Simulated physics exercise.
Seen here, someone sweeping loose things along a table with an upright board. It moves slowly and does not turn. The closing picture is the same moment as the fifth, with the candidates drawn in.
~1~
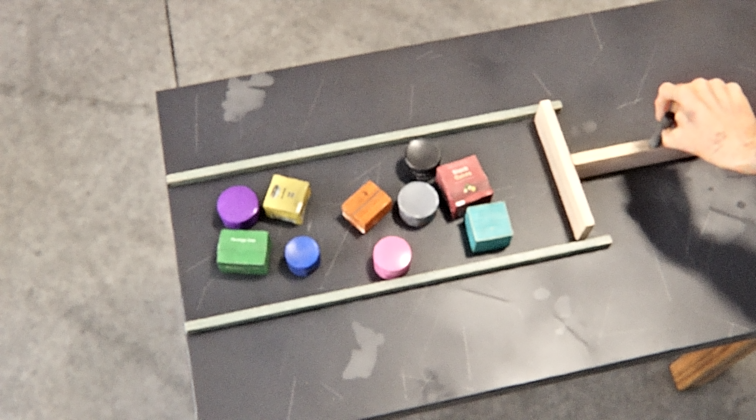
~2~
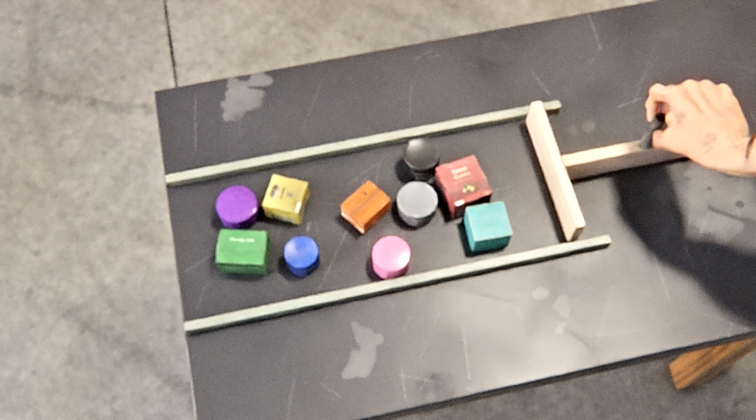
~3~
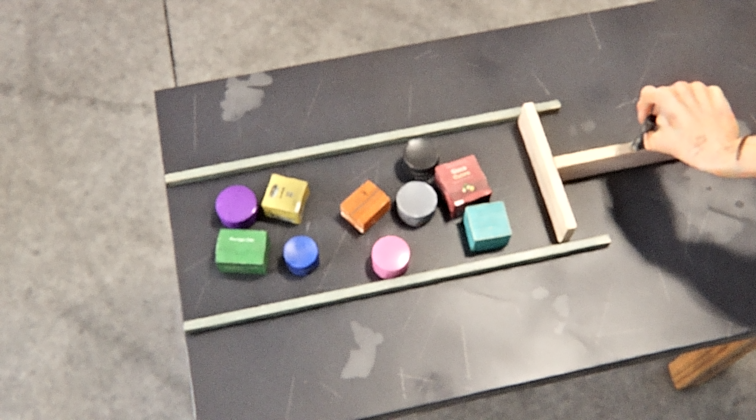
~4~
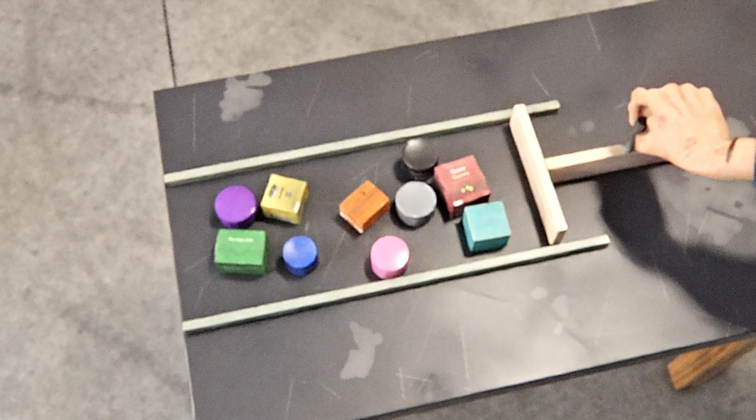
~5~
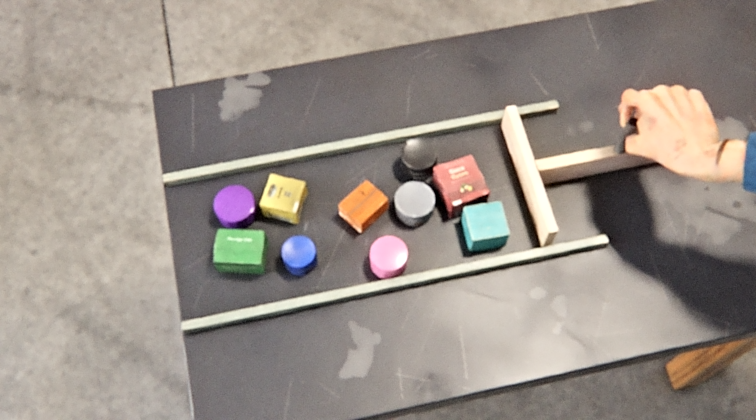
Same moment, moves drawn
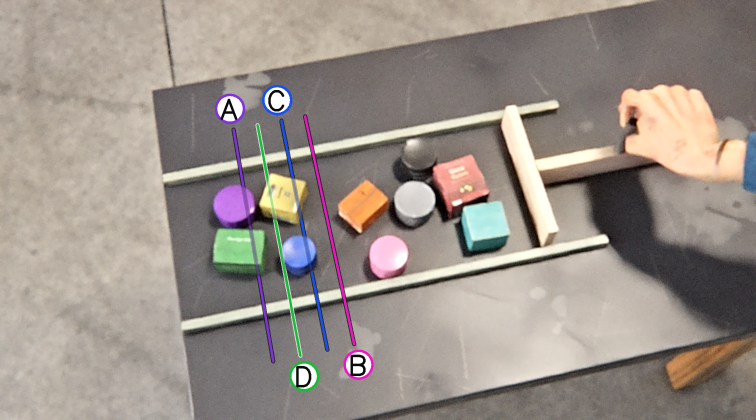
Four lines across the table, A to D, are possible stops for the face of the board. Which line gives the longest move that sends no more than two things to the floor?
Line D.
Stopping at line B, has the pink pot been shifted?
Yes.
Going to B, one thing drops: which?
The purple pot goes over.
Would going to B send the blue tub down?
No.
On the marked copy, A at (252, 238); B at (328, 223); C at (303, 228); D at (278, 233).
Taking D. A third of the way, board (441, 184); black jar (405, 159); turquoise block (426, 239).
Two thirds of the way, board (350, 202); purple pot (174, 201); yellow packet (214, 202).
When it is over, board (279, 216); purple pot over the edge; yellow packet over the edge; two fallen.
As for the rest, A drops four; B is within the limit but short; C is within the limit but short.
